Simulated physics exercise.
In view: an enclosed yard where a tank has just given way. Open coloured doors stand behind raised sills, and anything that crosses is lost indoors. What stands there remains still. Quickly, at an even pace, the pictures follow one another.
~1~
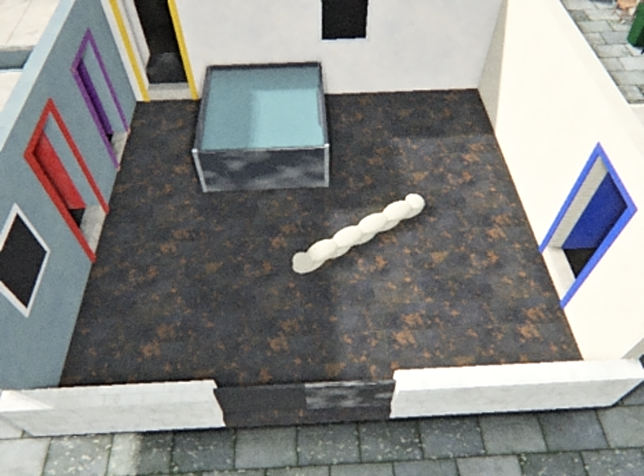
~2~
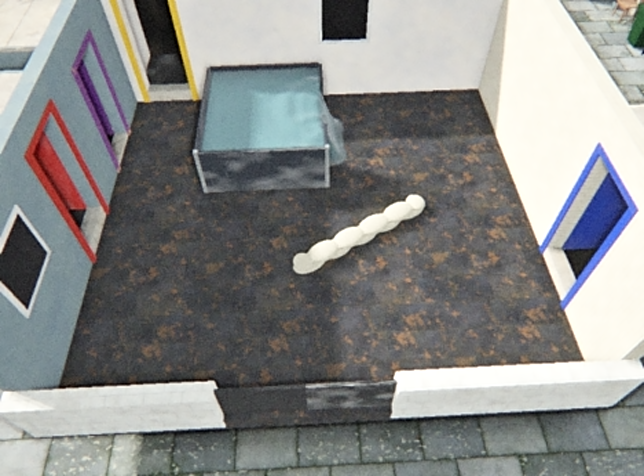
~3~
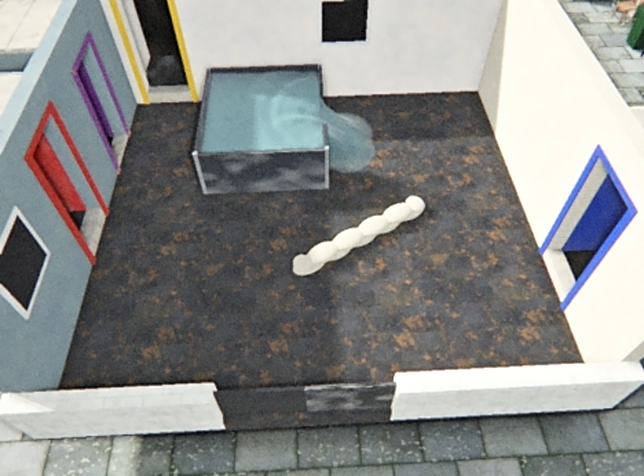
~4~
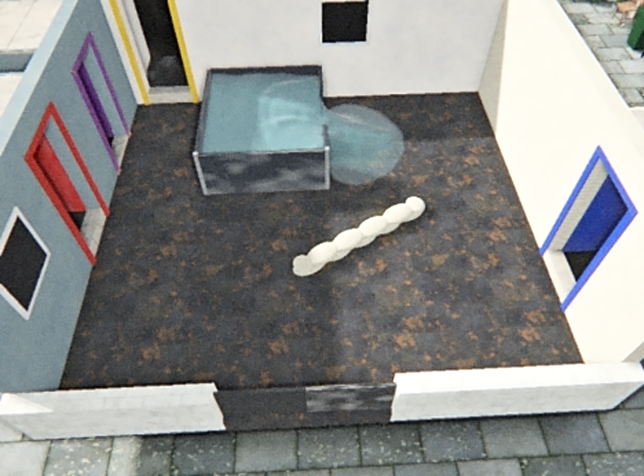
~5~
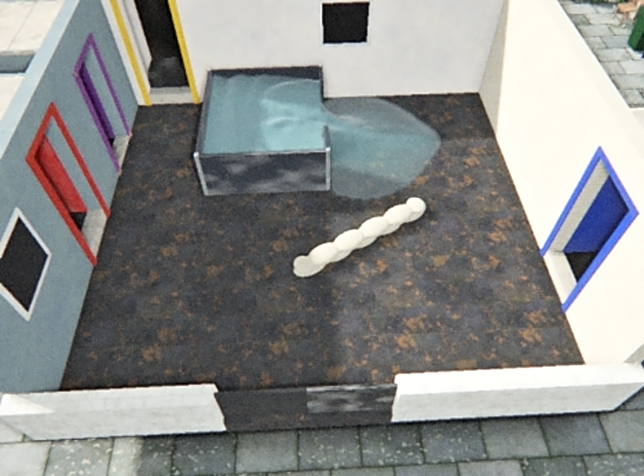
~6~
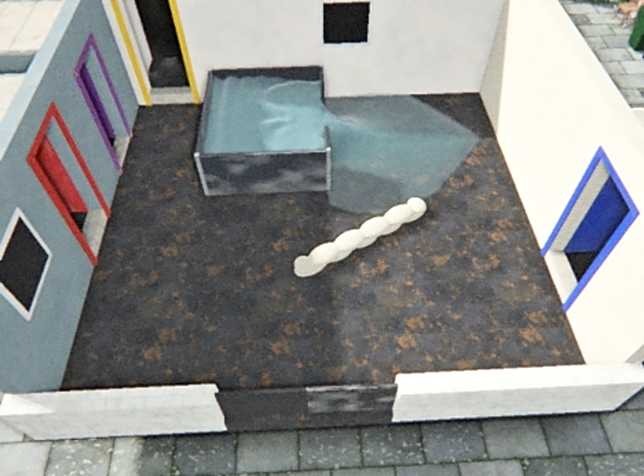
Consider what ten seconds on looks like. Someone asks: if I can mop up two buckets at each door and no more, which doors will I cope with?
In order: I expect the blue door to let through an acceptable amount; I expect the yellow door to let through an acceptable amount; I expect the red door to let through an acceptable amount; I expect the purple door to let through an acceptable amount.
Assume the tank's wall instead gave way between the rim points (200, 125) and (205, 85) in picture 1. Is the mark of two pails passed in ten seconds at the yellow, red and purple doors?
Well, I'd say the yellow door breaks the threshold, while the red door comes in lower and the purple door breaks the threshold.
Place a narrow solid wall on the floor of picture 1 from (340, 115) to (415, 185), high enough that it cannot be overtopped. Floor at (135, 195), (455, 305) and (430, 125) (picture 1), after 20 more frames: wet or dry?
Taking the points in turn, they are high and dry, inundated and inundated.
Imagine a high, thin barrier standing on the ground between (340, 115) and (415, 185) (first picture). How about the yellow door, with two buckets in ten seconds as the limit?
Yellow door: Falls short.
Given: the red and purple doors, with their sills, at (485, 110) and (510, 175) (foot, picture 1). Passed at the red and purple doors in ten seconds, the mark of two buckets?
Door by door: Red is swamped, purple is swamped.
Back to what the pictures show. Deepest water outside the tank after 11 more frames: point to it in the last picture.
My finger goes to (440, 99).
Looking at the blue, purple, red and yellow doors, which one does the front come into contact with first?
The blue door, I reckon.
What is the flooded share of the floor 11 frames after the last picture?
I reckon around 30 %.
A moment on, water covers 25 % of the floor; the blue door not reached, the yellow door not reached, the red door not reached, the purple door not reached.
Next, water covers 30 % of the floor; the blue door wet at the sill, nothing in, the yellow door not reached, the red door not reached, the purple door not reached.
Then, water covers 40 % of the floor; the blue door wet at the sill, nothing in, the yellow door not reached, the red door not reached, the purple door not reached.
Later, water covers 70 % of the floor; the blue door wet at the sill, nothing in, the yellow door wet at the sill, nothing in, the red door not reached, the purple door not reached.
In the end, water covers 95 % of the floor; the blue door under two buckets in, the yellow door wet at the sill, nothing in, the red door wet at the sill, nothing in, the purple door under two buckets in.
